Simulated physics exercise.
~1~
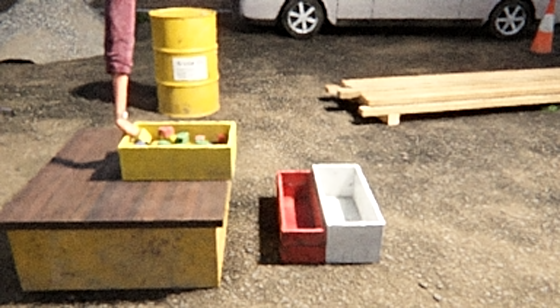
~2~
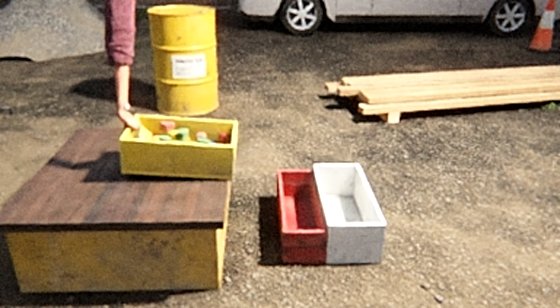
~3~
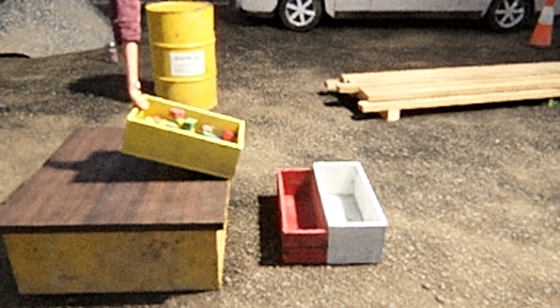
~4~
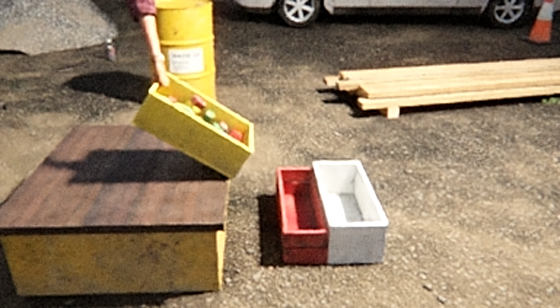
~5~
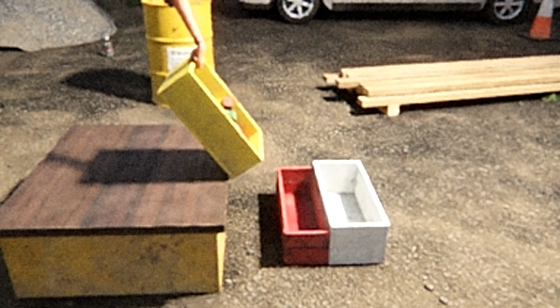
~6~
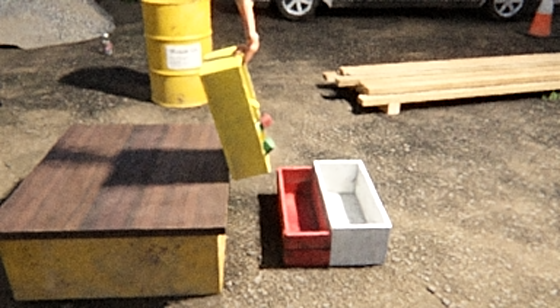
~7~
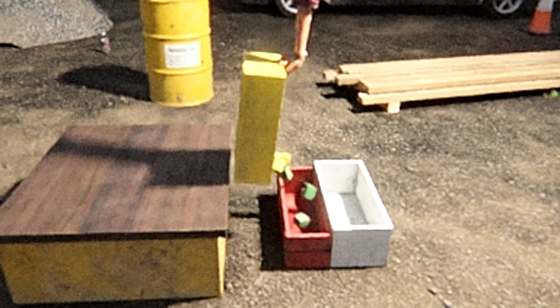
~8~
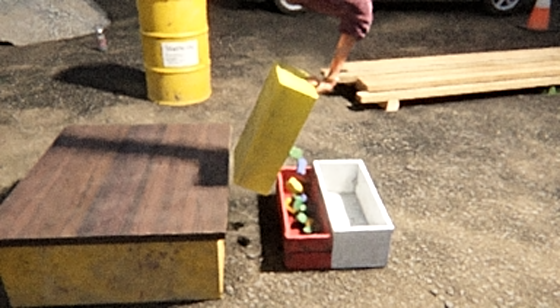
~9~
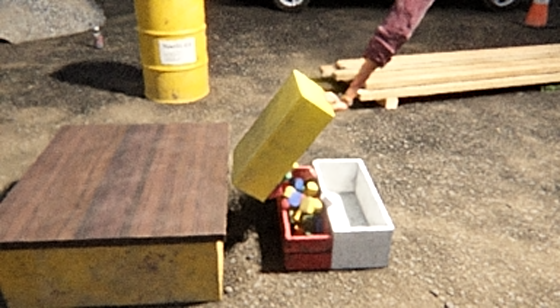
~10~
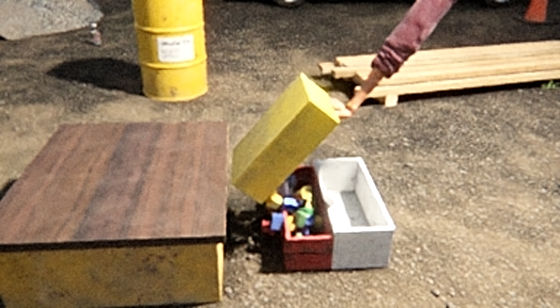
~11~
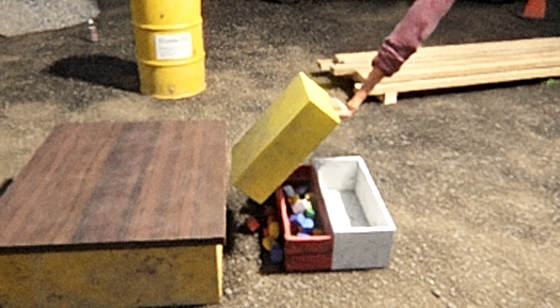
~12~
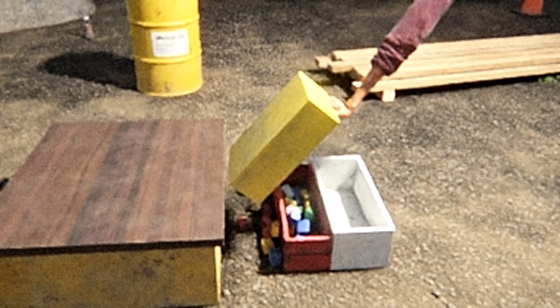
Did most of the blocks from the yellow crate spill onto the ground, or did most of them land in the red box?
Most of them landed in the red box, the one nearer the bench, though some fell on the ground just short of it.
